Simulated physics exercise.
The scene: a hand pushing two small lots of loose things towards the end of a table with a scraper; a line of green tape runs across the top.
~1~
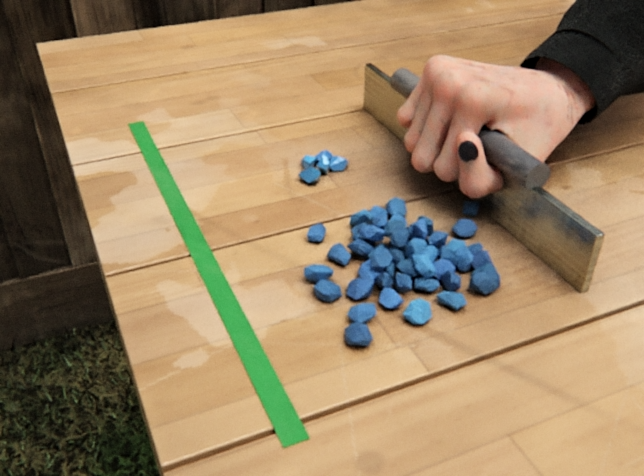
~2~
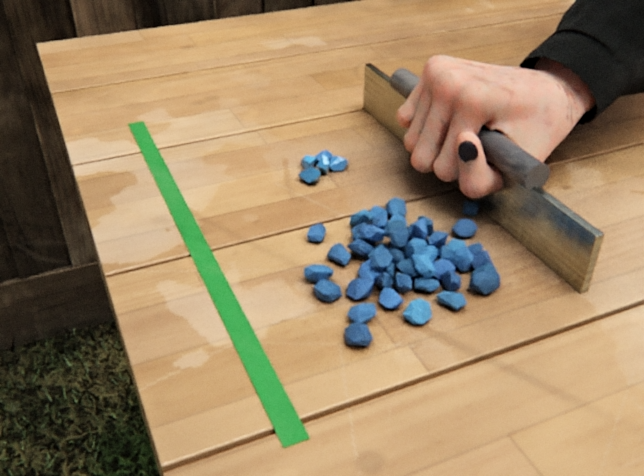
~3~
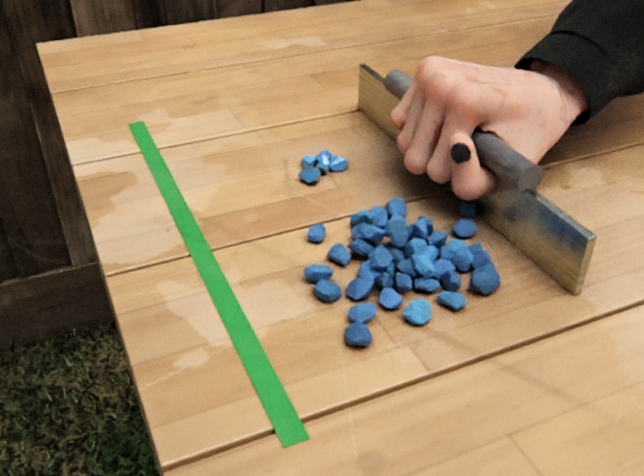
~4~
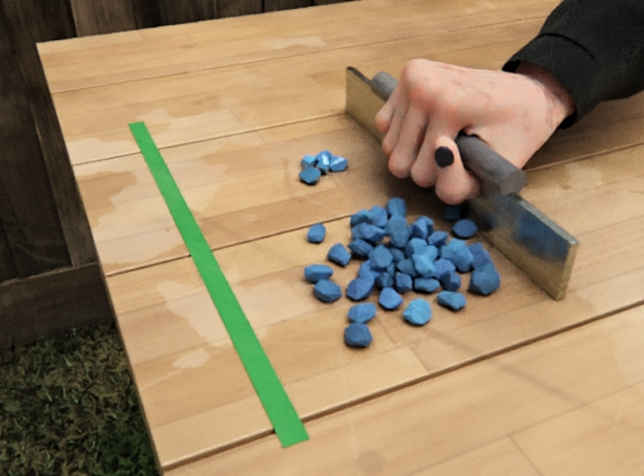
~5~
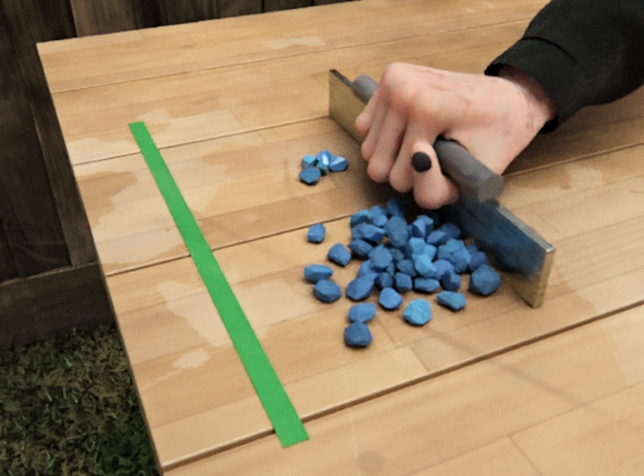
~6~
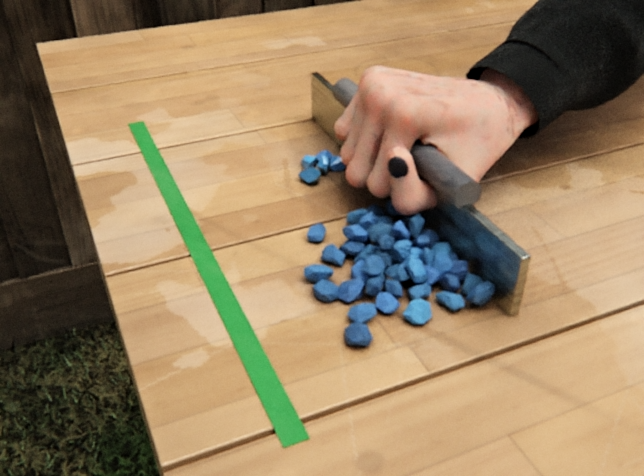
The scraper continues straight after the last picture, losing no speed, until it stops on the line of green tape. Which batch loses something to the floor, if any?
In order: The nearer batch is left missing some; the farther batch is left whole.
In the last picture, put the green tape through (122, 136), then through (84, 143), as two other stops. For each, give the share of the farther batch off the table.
First try 0 in a hundred, second try 100 in a hundred.
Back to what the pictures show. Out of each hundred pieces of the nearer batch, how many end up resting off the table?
About 30 per cent of it.
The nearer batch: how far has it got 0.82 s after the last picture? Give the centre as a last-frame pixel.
Its centre lies roughly at (168, 327).
Then, 0.40 s after the last picture, scraper still moving, near (287, 167); nearer batch all on the table, its front near (226, 294); farther batch all on the table, its front near (232, 179).
Then, 0.82 s after the last picture, scraper stopped at the green tape; nearer batch a small part over the edge; farther batch all on the table, its front near (130, 202).
Then, 1.10 s after the last picture, scraper stopped at the green tape; nearer batch about a third over the edge; farther batch all on the table, its front near (118, 208).
At rest, scraper stopped at the green tape; nearer batch about a third over the edge; farther batch all on the table, its front near (118, 208).
